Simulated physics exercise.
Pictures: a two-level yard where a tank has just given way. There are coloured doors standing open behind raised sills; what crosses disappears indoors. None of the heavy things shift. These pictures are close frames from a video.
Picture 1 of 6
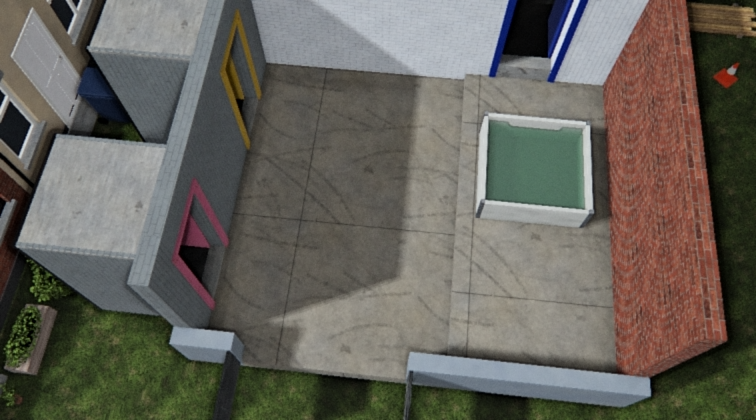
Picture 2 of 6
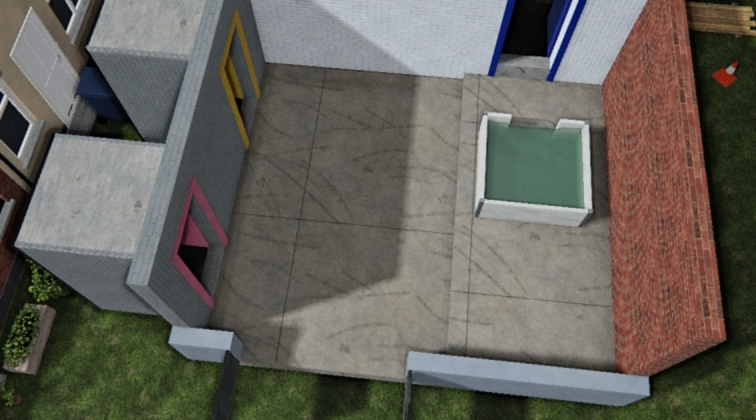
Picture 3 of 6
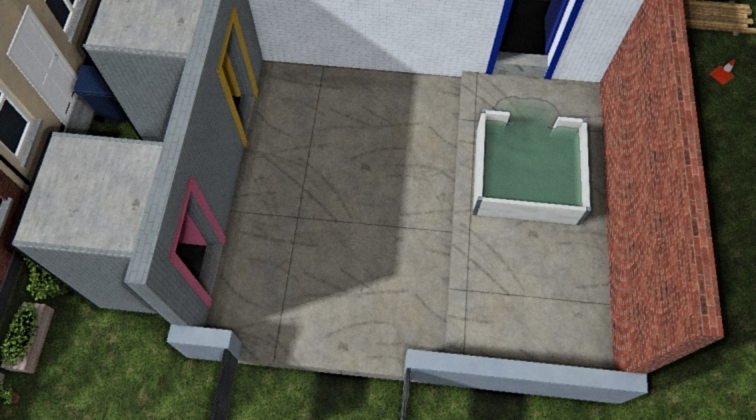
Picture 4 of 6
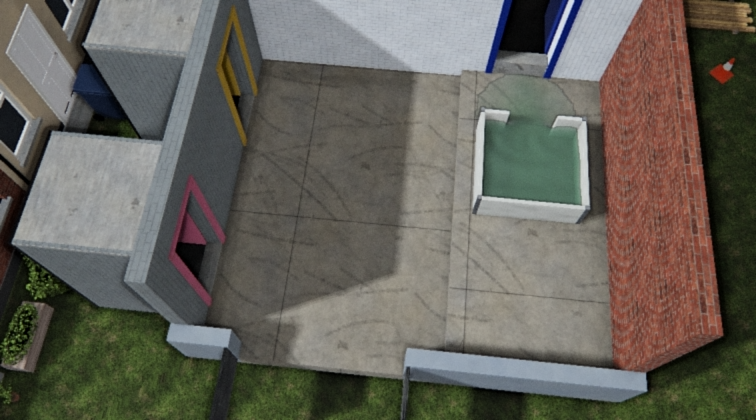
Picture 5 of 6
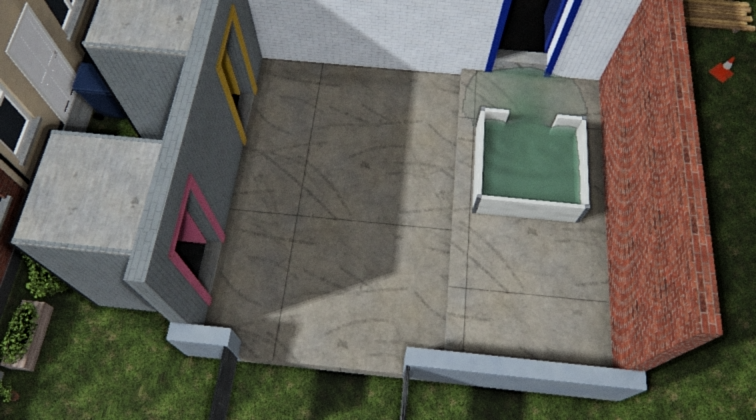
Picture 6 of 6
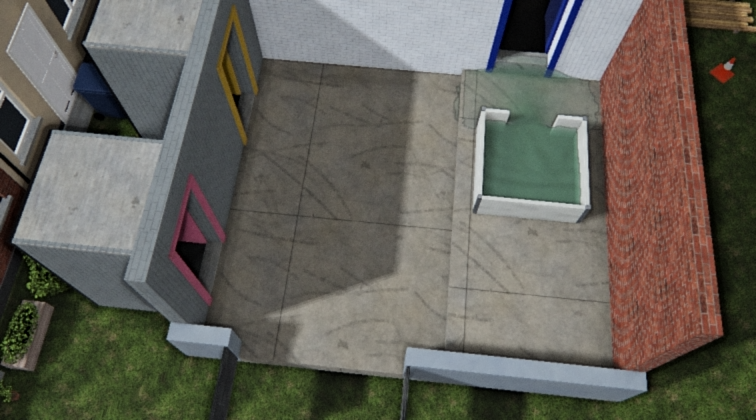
A walled concrete yard seen from above, with a white tank opening at its far side and greenish water spreading toward the blue doorway.
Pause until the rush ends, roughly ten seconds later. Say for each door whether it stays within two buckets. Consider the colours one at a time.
In order: The pink door will receive two buckets or fewer. The blue door will receive two buckets or fewer. The yellow door will receive over two buckets.
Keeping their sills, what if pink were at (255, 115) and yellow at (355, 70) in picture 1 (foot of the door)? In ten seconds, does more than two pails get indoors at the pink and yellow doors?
Result: Pink door goes past the limit, yellow door remains beneath it.
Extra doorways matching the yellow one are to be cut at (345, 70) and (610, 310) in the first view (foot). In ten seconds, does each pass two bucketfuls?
Taking them in the order asked, one ends up below, the other ends up below.
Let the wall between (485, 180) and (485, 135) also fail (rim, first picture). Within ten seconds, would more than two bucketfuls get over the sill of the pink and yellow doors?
Per door - pink: Exceeds, yellow: Exceeds.
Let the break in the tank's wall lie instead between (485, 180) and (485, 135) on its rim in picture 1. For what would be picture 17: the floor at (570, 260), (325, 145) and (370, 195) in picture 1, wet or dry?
In the order given: Untouched, swamped and swamped.
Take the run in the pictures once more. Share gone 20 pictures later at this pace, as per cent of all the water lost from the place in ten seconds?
About 5 per cent.
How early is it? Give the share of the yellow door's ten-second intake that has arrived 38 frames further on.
I'd put it at 60 percent.
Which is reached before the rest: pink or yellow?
It's the door marked yellow.
A moment on, water covers 10 % of the floor; the pink door not reached, the blue door under two buckets in, the yellow door not reached.
Next, water covers 20 % of the floor; the pink door not reached, the blue door under two buckets in, the yellow door not reached.
Then, water covers 40 % of the floor; the pink door not reached, the blue door under two buckets in, the yellow door under two buckets in.
Later, water covers 60 % of the floor; the pink door wet at the sill, nothing in, the blue door under two buckets in, the yellow door over two buckets in.
In the end, water covers 75 % of the floor; the pink door wet at the sill, nothing in, the blue door under two buckets in, the yellow door over two buckets in.
